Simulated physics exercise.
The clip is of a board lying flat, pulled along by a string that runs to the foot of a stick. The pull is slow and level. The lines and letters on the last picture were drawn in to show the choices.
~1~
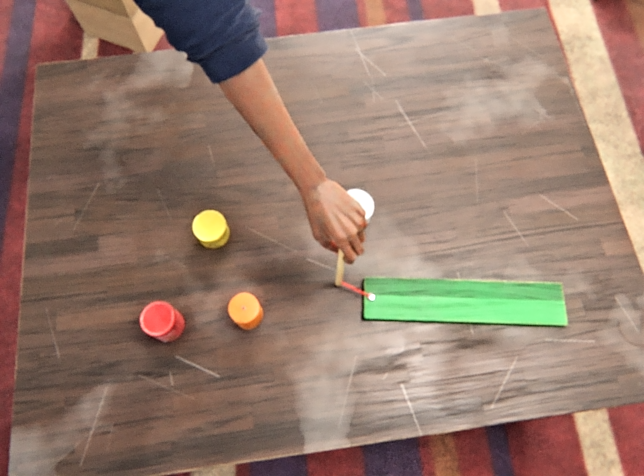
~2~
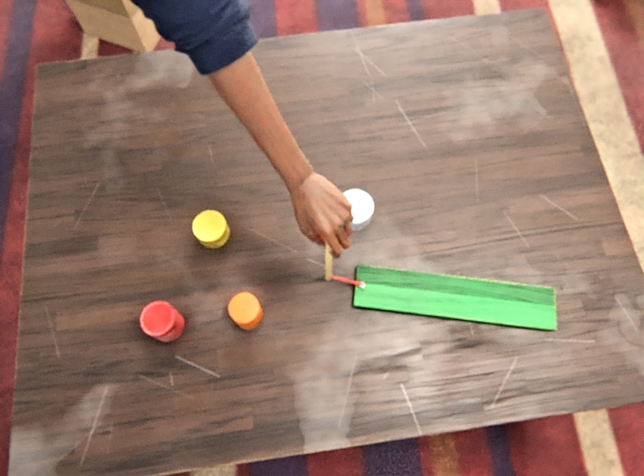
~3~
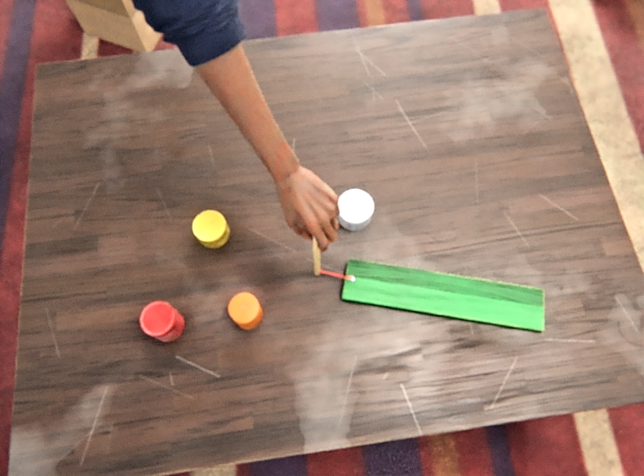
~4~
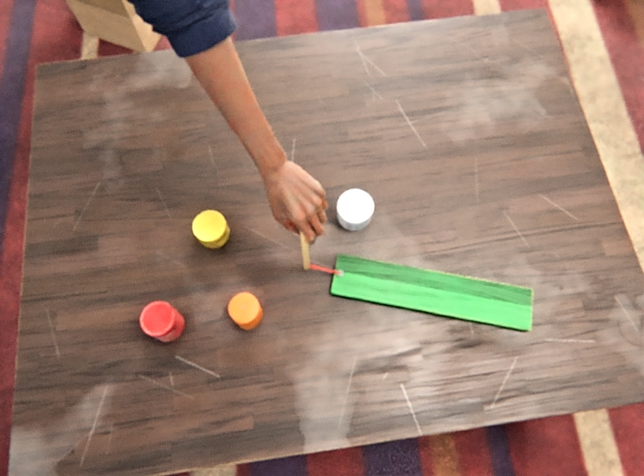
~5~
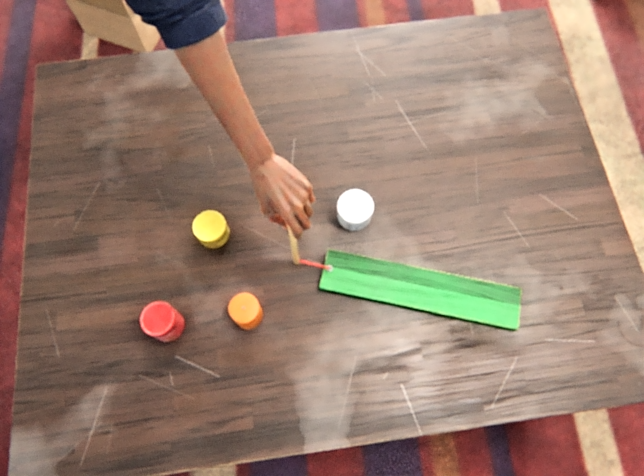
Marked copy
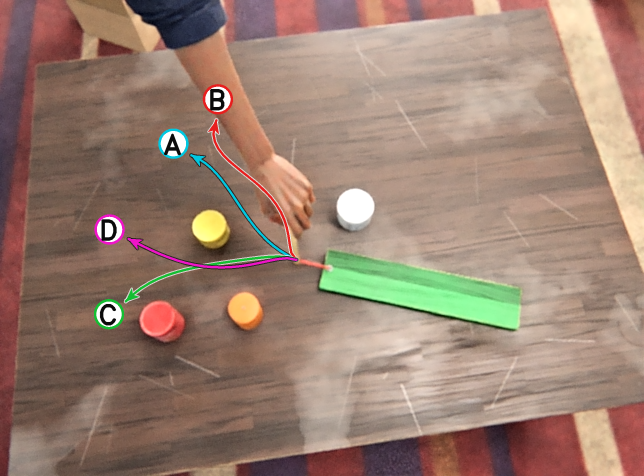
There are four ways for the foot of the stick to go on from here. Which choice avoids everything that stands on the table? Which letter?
A.
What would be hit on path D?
It is the yellow tub.
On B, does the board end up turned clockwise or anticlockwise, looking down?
Clockwise.
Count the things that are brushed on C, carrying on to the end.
Two.
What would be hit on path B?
It meets the white tub.
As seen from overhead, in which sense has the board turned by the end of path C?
It turns anticlockwise.
On the marked copy, A from (296, 260) via (240, 207) to (191, 155); B from (296, 260) via (254, 181) to (216, 120); C from (296, 260) via (204, 266) to (125, 301); D from (296, 260) via (203, 266) to (128, 239).
Following A. Soon after the start, foot of the stick (252, 224), middle of the board (367, 269).
Later, foot of the stick (223, 182), middle of the board (323, 242).
In the end, foot of the stick (190, 155), middle of the board (284, 215); nothing has been touched.
As for the rest, B meets the white tub; C meets the red jar and orange tin; D meets the yellow tub.
